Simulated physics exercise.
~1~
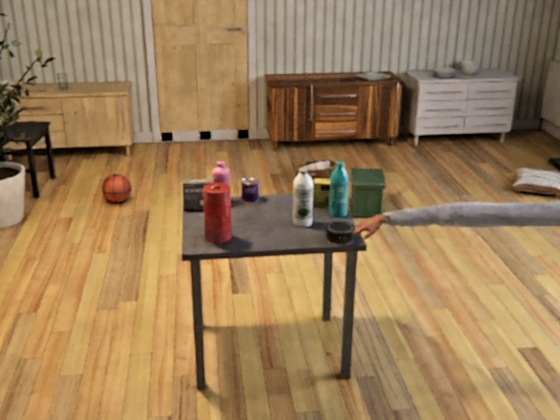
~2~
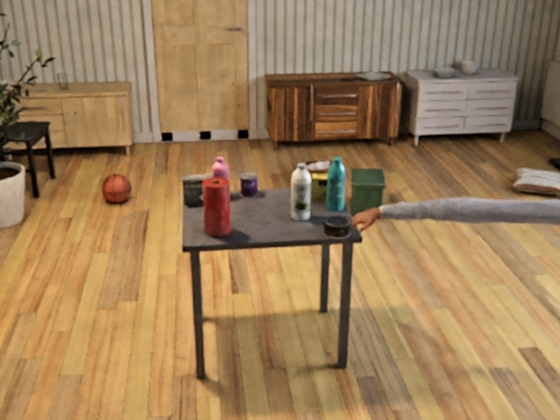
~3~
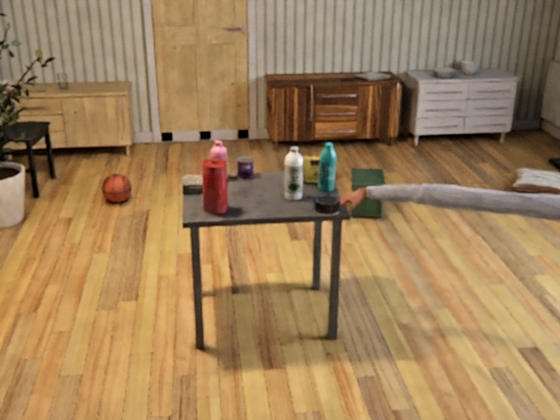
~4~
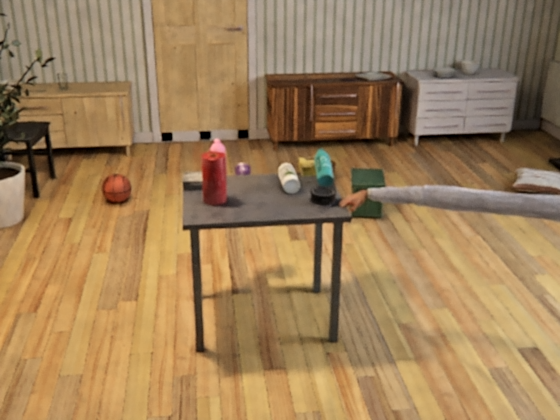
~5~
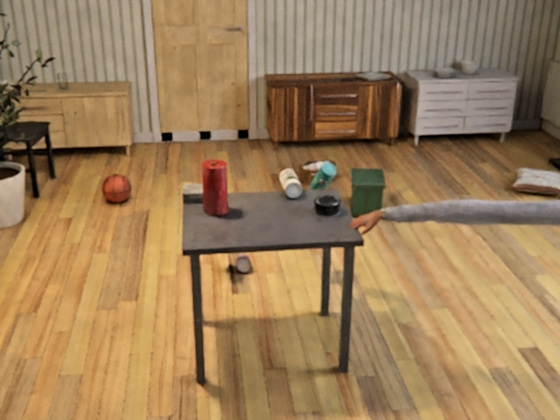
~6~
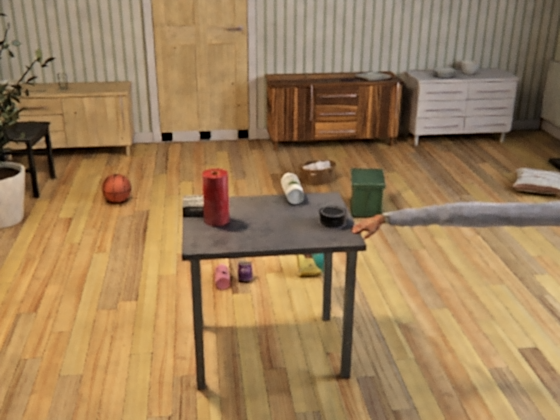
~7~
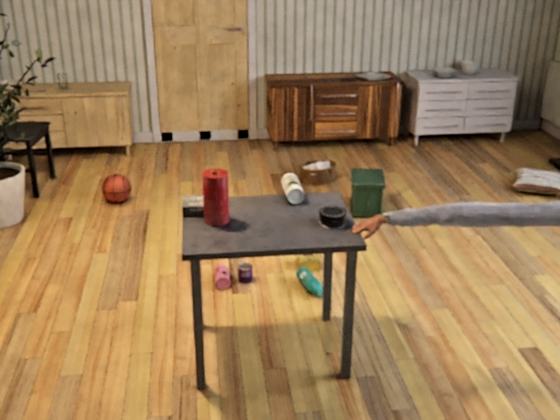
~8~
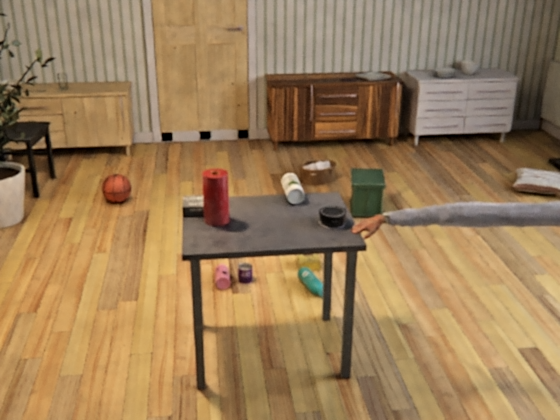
In the video, a hand at the right edge of a cluttered side table moves with it as it slides away and then back toward the viewer. Bottles and packets topple, several items fall to the floor, and the red roll and black tub stay upright on top beside a fallen white bottle.
